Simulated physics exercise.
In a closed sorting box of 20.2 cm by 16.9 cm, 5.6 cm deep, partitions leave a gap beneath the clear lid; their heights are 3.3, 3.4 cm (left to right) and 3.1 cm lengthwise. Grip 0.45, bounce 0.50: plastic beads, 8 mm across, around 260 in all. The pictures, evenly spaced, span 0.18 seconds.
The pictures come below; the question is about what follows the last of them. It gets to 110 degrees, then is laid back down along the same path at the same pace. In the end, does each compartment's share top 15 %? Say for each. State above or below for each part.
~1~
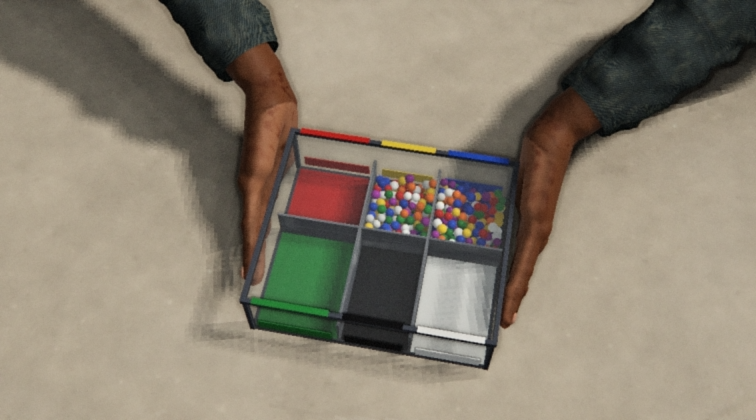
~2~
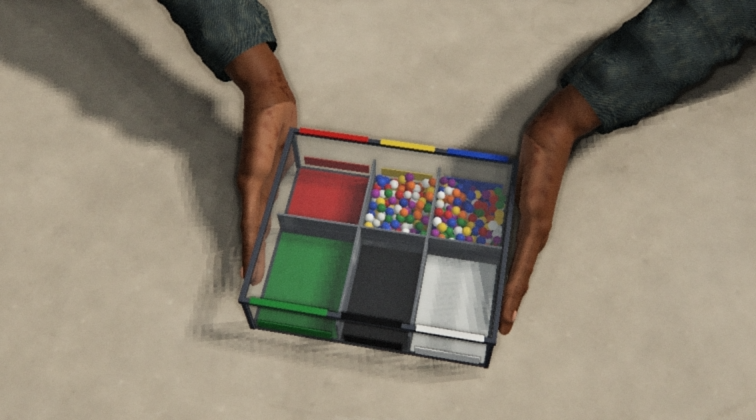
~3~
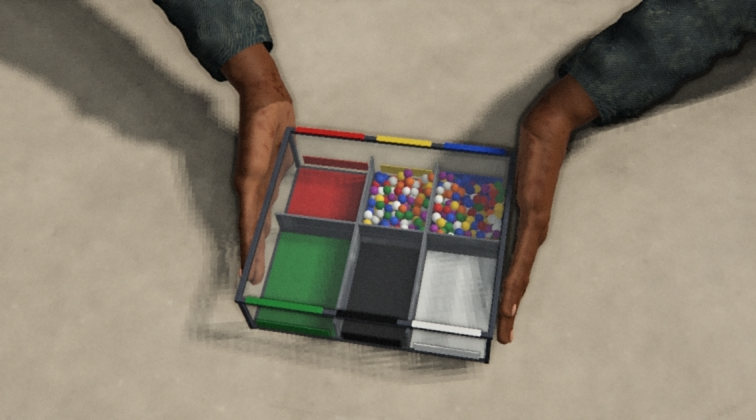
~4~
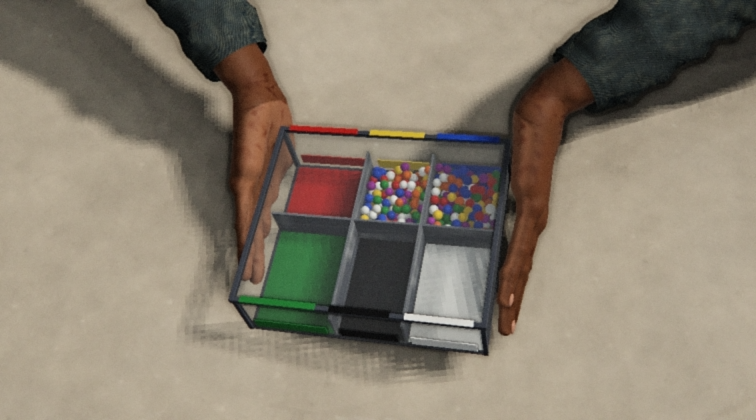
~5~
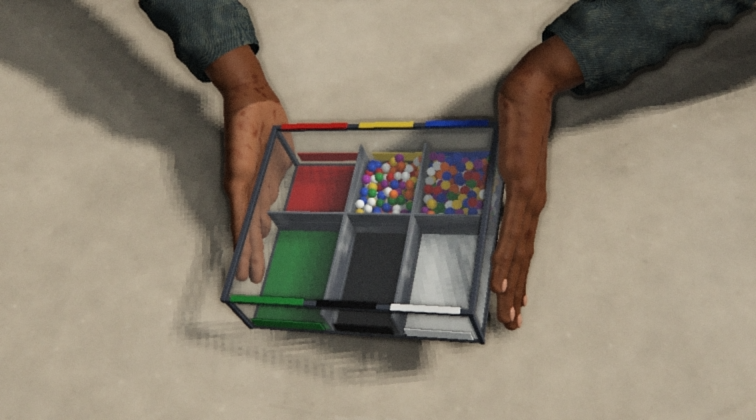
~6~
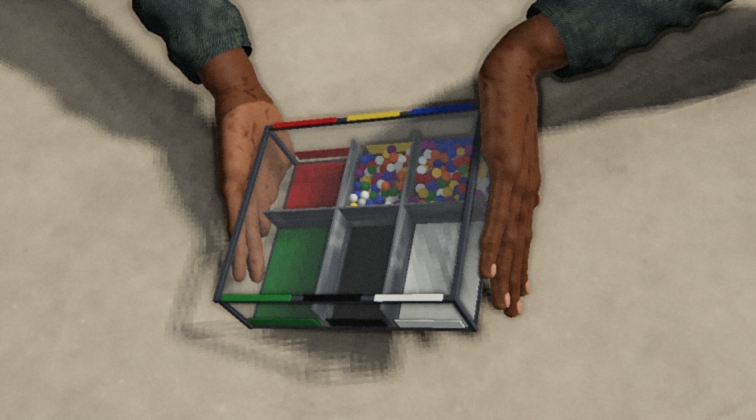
Red compartment: Holds a share past the limit; blue compartment: Holds a share within the limit; green compartment: Holds a share past the limit; yellow compartment: Holds a share within the limit; white compartment: Holds a share within the limit; black compartment: Holds a share within the limit.
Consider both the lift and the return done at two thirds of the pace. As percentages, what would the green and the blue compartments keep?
Green 40 %, blue 0 %.
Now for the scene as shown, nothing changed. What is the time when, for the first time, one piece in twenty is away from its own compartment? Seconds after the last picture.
That happens at about 0.40 s on the clock.
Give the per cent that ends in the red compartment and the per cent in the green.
In the red compartment 60 percent, in the green 35 percent.
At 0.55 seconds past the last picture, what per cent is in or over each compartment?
Red 25; blue 25; green 5; yellow 35; white 0; black 5.
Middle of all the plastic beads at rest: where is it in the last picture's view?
When it all comes to rest, the middle is near (312, 215).
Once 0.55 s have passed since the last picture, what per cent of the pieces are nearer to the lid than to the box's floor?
Roughly 90 per cent.
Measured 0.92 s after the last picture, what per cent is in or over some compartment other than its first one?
I'd say around 100 per cent.
Then, 0.55 s after the last picture, tilt 110 degrees; red 25 %, blue 25 %, green 5 %, yellow 35 %, black 5 %.
Then, 0.92 s after the last picture, tilt 47 degrees; red 65 %, green 35 %, yellow 5 %.
Then, 1.38 s after the last picture, tilt 0 degrees; red 60 %, green 35 %, yellow 5 %.
In the end, red 60 %, blue 0 %, green 35 %, yellow 5 %, white 0 %, black 0 %.
